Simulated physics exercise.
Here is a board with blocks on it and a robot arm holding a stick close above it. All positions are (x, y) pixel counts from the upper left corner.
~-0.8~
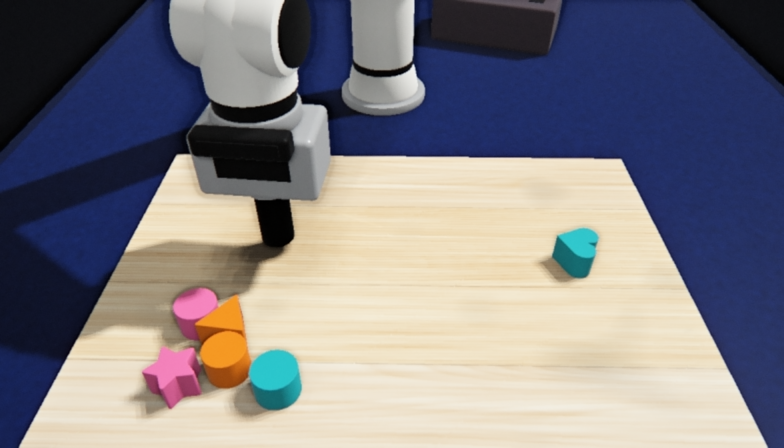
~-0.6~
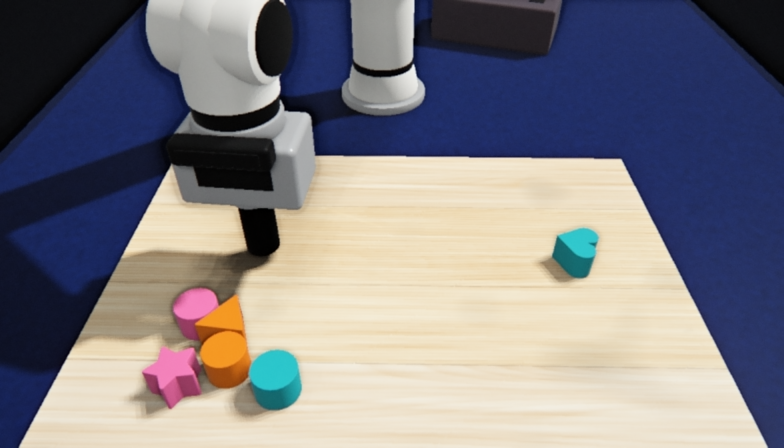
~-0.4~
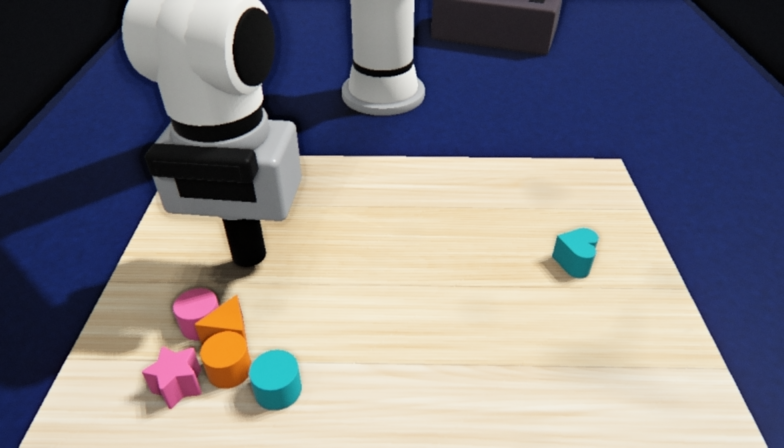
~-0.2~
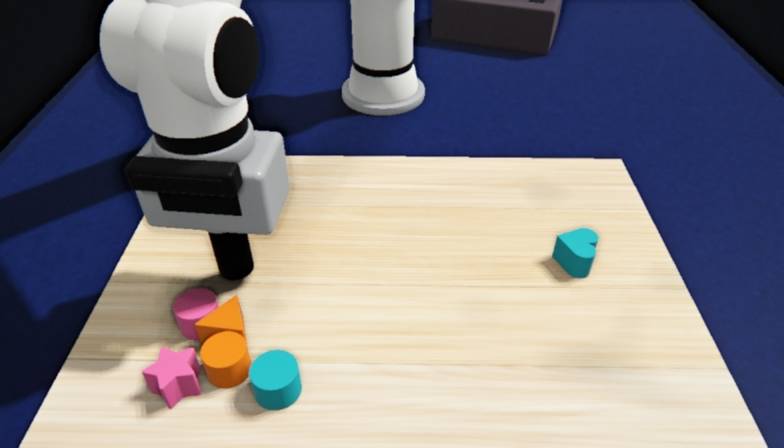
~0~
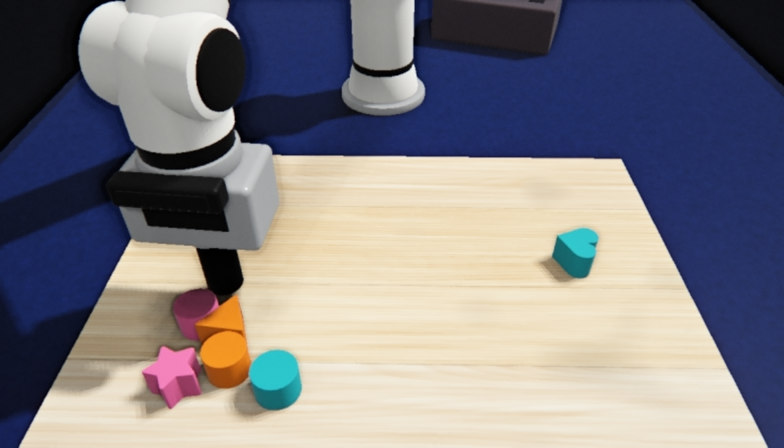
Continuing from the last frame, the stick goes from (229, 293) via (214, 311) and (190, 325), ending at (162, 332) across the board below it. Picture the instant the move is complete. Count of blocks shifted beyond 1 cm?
Just one will move.
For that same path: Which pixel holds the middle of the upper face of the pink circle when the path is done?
Somewhere near (139, 344).
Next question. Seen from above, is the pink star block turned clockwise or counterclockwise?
From above, it turns counterclockwise.
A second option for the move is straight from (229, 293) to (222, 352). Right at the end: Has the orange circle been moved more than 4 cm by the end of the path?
I believe not.
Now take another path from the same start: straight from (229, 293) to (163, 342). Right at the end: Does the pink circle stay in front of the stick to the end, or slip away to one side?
My guess is it keeps its place ahead of the stick.
The first path, step by step. Halfway along, stick at (199, 310); pink circle at (168, 327).
At the end, stick at (158, 322); pink star block at (168, 370), turned 20° anticlockwise; pink circle at (139, 344); orange triangle still.
